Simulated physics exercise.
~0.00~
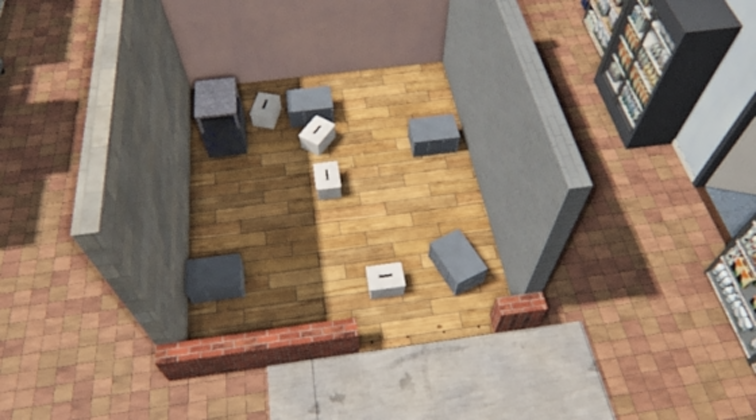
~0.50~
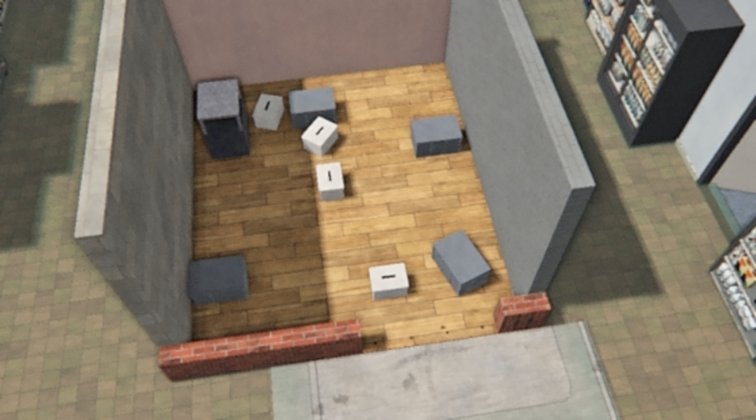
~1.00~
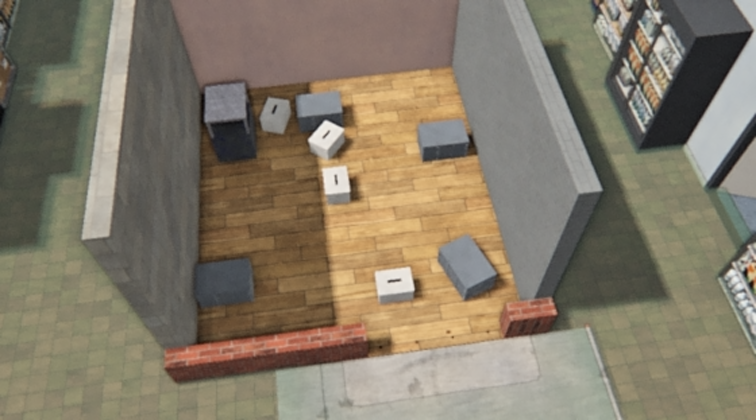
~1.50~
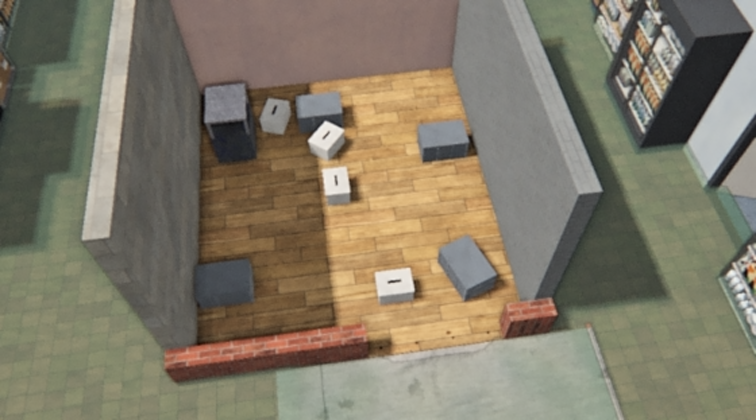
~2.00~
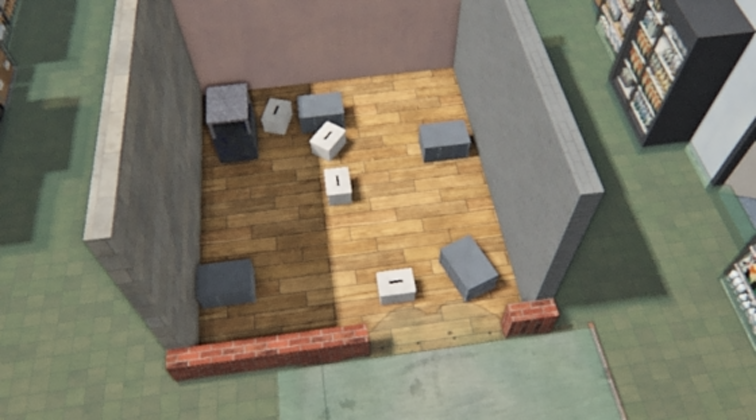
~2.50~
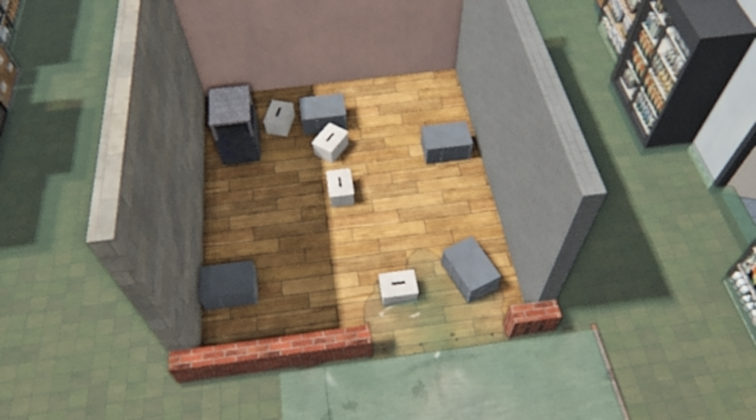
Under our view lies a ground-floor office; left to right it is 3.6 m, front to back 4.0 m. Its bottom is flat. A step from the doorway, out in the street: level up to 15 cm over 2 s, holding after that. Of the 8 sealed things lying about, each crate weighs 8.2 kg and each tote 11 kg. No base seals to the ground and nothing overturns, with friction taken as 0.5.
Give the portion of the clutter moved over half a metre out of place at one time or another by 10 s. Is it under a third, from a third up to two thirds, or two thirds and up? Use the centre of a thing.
Expect a mid share, one third to two thirds.
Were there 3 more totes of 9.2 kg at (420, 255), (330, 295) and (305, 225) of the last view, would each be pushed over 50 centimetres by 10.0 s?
Respectively, higher, lower and lower.
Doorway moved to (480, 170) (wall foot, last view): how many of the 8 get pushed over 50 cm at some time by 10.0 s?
Count: 1.
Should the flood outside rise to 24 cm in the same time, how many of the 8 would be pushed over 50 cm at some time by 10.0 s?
With that change, 8 of them.
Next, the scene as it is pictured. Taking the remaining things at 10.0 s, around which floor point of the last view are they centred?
Near (304, 172).
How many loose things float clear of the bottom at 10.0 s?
Total: 5.
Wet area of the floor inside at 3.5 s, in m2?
Somewhere around 5.0 m2, roughly.
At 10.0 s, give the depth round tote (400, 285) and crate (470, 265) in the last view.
Depths: Near 5 cm, then near 9 cm.
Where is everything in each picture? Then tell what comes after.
The first frame shows a tote at (386, 276) rests on the ground; a crate at (309, 99), on the bottom; water covers 0.0 m2; 0 of 8 have shifted.
The second frame shows a tote at (389, 277) rests on the ground; a crate at (312, 100), on the bottom; 0.0 m2 under water; 0 of 8 have shifted.
The third frame shows a tote at (394, 281), on the bottom; a crate at (319, 104), on the bottom; 0.0 m2 under water; 0 of 8 have shifted.
The fourth frame shows a tote at (395, 282) rests on the ground; a crate at (319, 105), on the bottom; water covers 0.0 m2; 0 of 8 have shifted.
The fifth frame shows a tote at (396, 282) rests on the ground; a crate at (320, 105), on the bottom; water covers 0.3 m2; 0 of 8 have shifted.
The sixth frame shows a tote at (398, 283) rests on the ground; a crate at (323, 106) rests on the ground; water covers 0.9 m2; 0 of 8 have shifted.
After 3.5 s 0 of 8 are over 50 cm from their spots; 0 afloat.
After 4.5 s 2 of 8 are over 50 cm from their spots; 1 afloat.
After 7.0 s 3 of 8 are over 50 cm from their spots; 2 afloat.
After 10.0 s 4 of 8 are over 50 cm from their spots, and 4 have been at some point; 5 afloat.
